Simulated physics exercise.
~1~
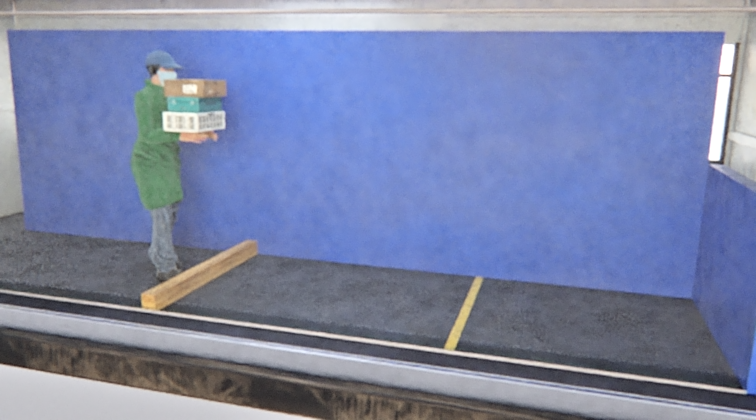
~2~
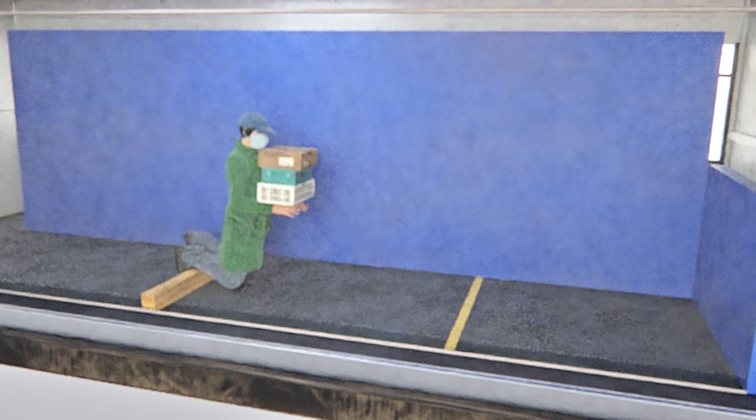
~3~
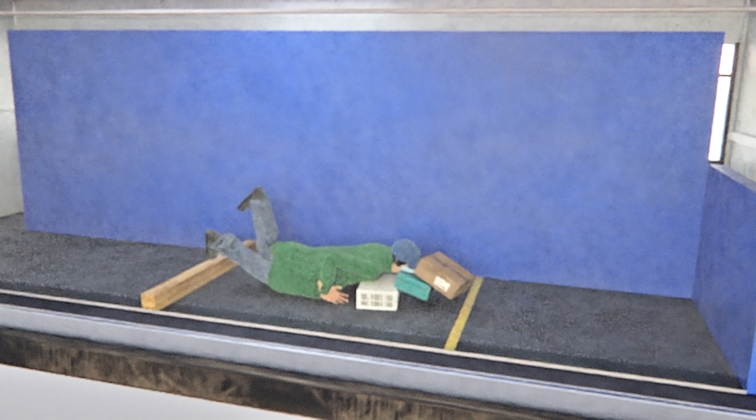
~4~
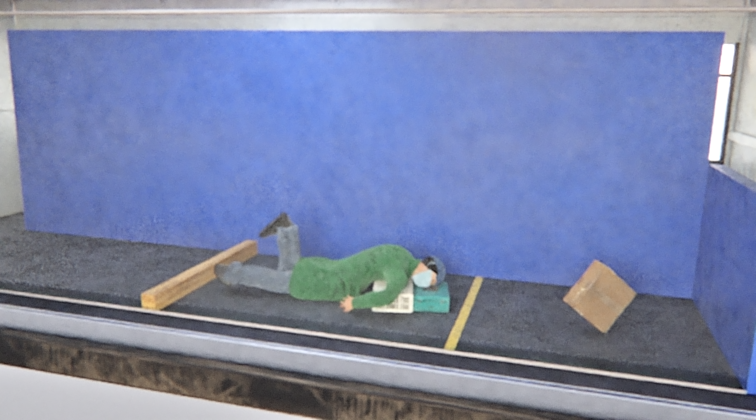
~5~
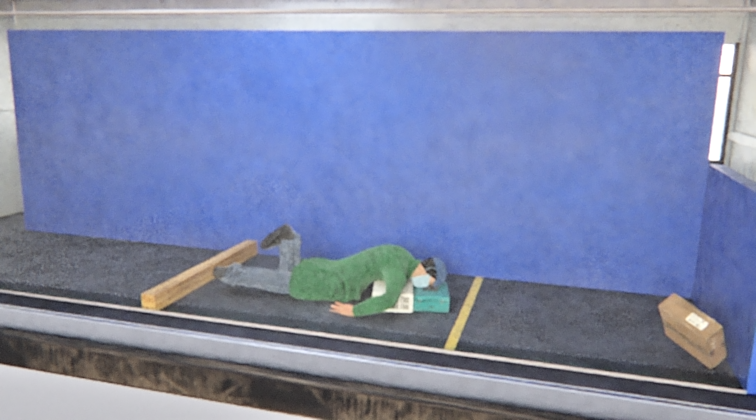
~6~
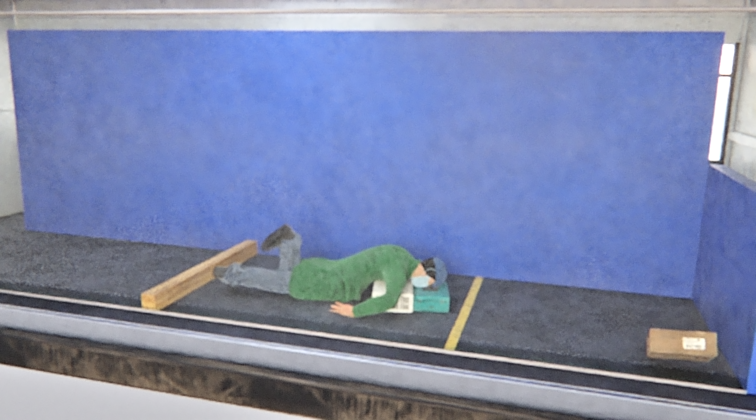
In a rail car, a masked porter carrying three stacked boxes pitches forward over a beam, the brown carton tumbling beyond the yellow line.
